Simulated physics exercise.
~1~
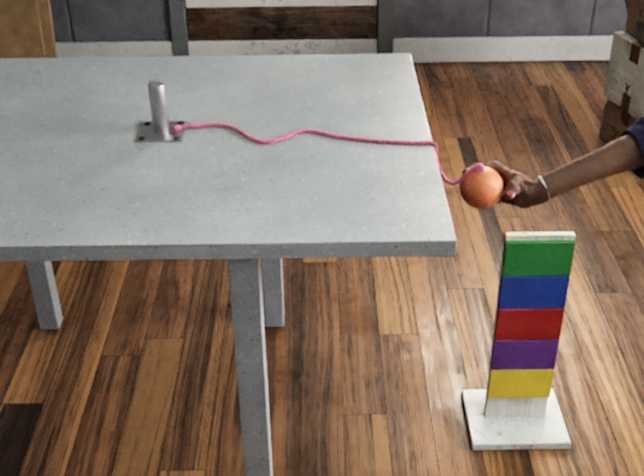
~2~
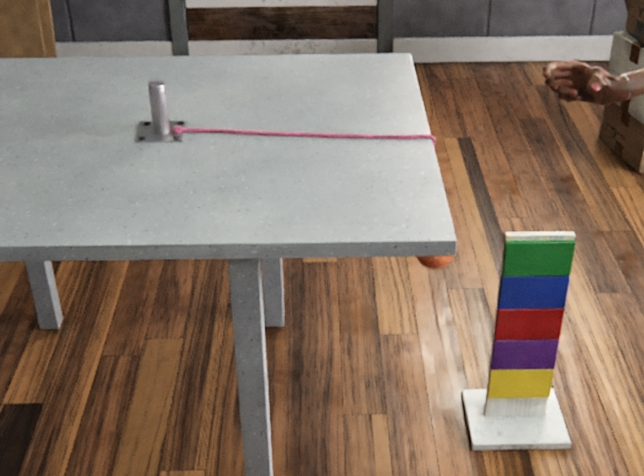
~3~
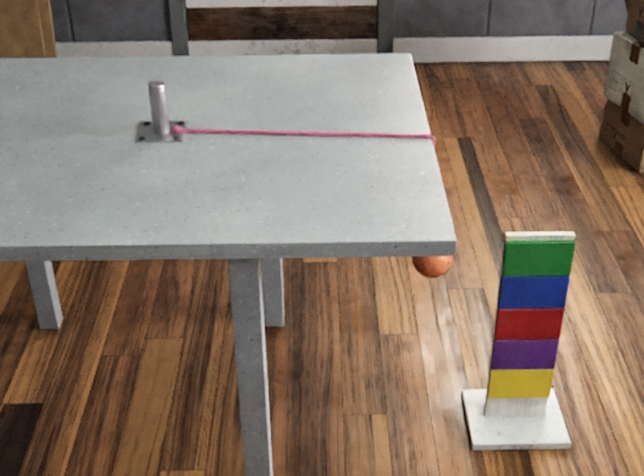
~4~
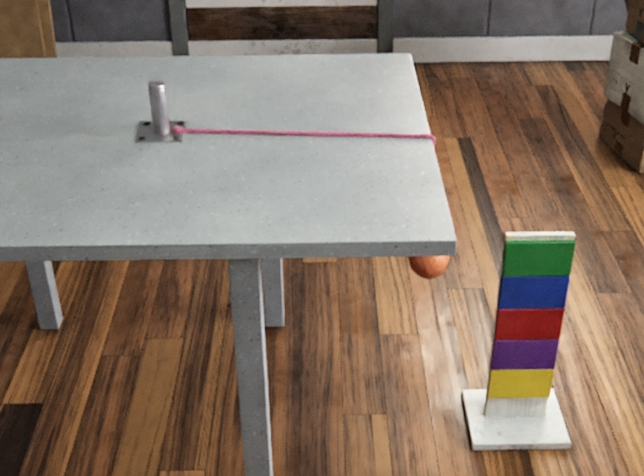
A hand at the right holds an orange ball-like fruit just past the edge of a grey workbench, seen from slightly above in a room with a wooden floor. A slack pink cord runs from the fruit across the top to a metal post. Below the edge stands a scale banded green, blue, red, purple and yellow. The hand lets go and draws back, and the orange drops down and to the left as the cord pulls straight. The hand leaves view, and the orange ends hanging just under the bench edge, level with the green band.
